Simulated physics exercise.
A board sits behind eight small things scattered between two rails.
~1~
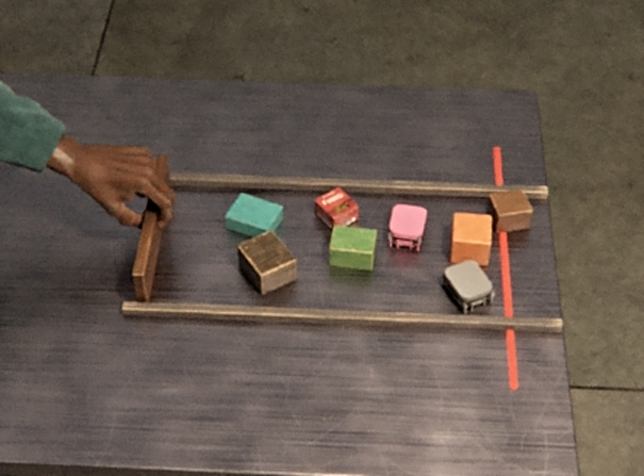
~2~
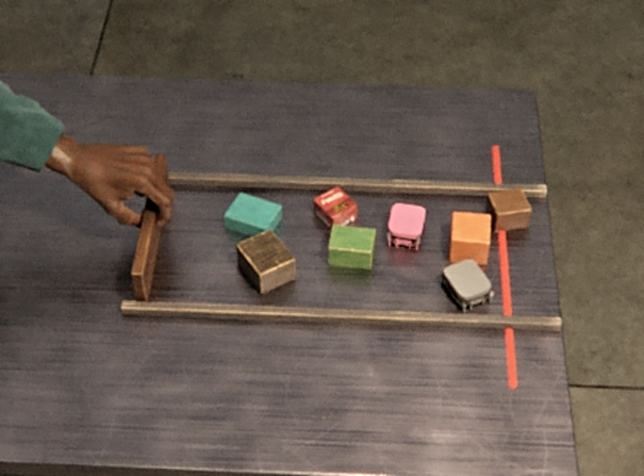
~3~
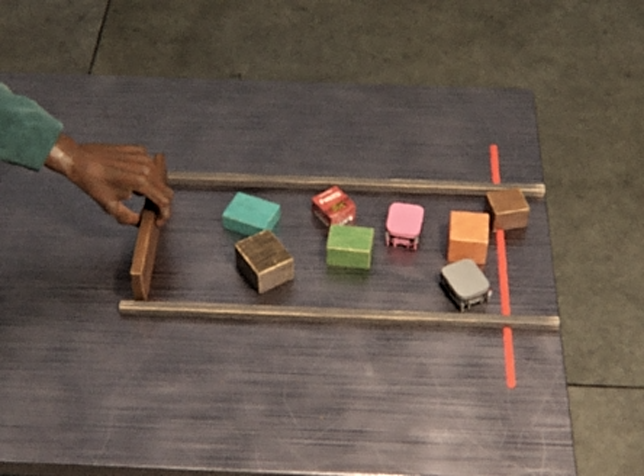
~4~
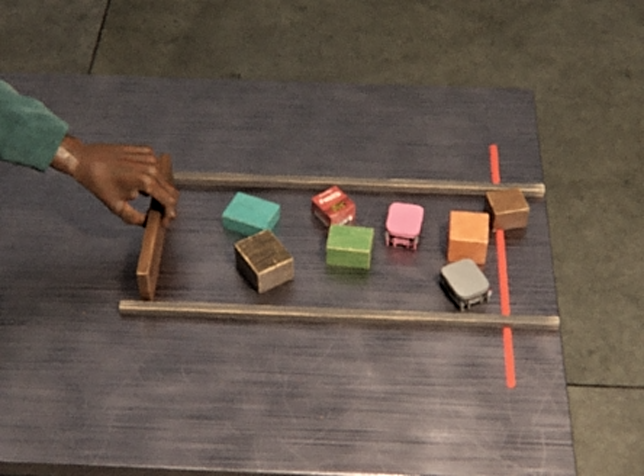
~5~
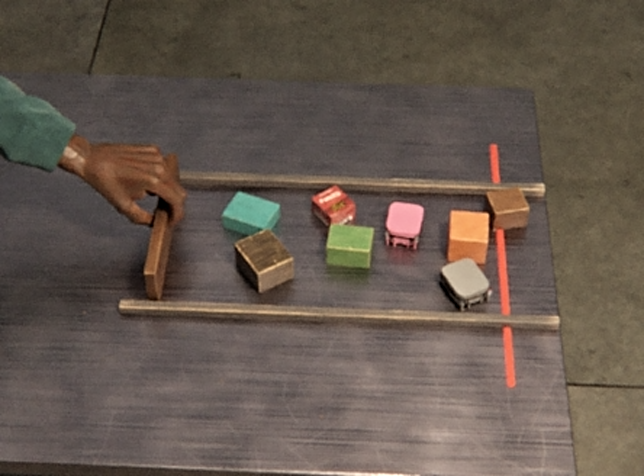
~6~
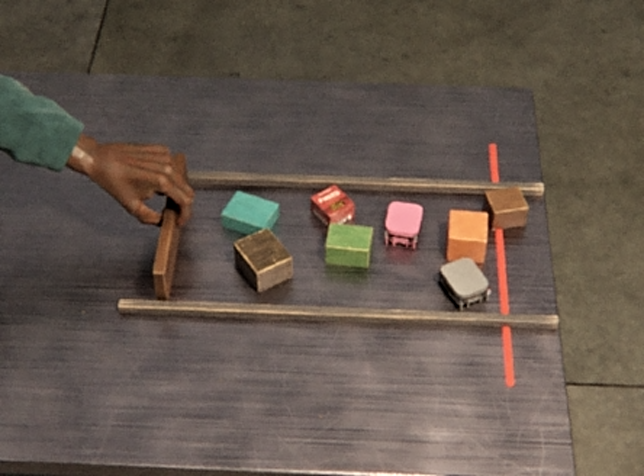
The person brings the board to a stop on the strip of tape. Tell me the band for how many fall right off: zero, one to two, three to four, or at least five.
Band: At least five.
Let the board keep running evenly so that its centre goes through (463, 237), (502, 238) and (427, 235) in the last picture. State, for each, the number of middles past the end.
Place by place: 1, 5 and 0.
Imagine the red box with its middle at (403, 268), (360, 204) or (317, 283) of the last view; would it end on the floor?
Gone; Gone; Gone.
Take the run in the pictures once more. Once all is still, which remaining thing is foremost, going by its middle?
Answer: The green block.
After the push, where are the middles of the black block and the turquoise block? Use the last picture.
Answer: First (525, 281), after that (522, 215).
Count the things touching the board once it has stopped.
Total: 2.
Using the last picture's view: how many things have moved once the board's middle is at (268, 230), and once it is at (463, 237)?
Counts: 3 and 8.
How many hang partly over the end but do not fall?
That comes to 1 of them.
Early on, none off yet; brown block at rest near (505, 208); orange block at rest near (467, 236); grey case at rest near (464, 284).
A while later, none off yet; brown block moving near (511, 208); orange block travelled about its own width near (492, 248); grey case at rest near (466, 285).
Finally, the number that fall off is five or more; lost, red box, pink case, grey case, orange block and brown block.
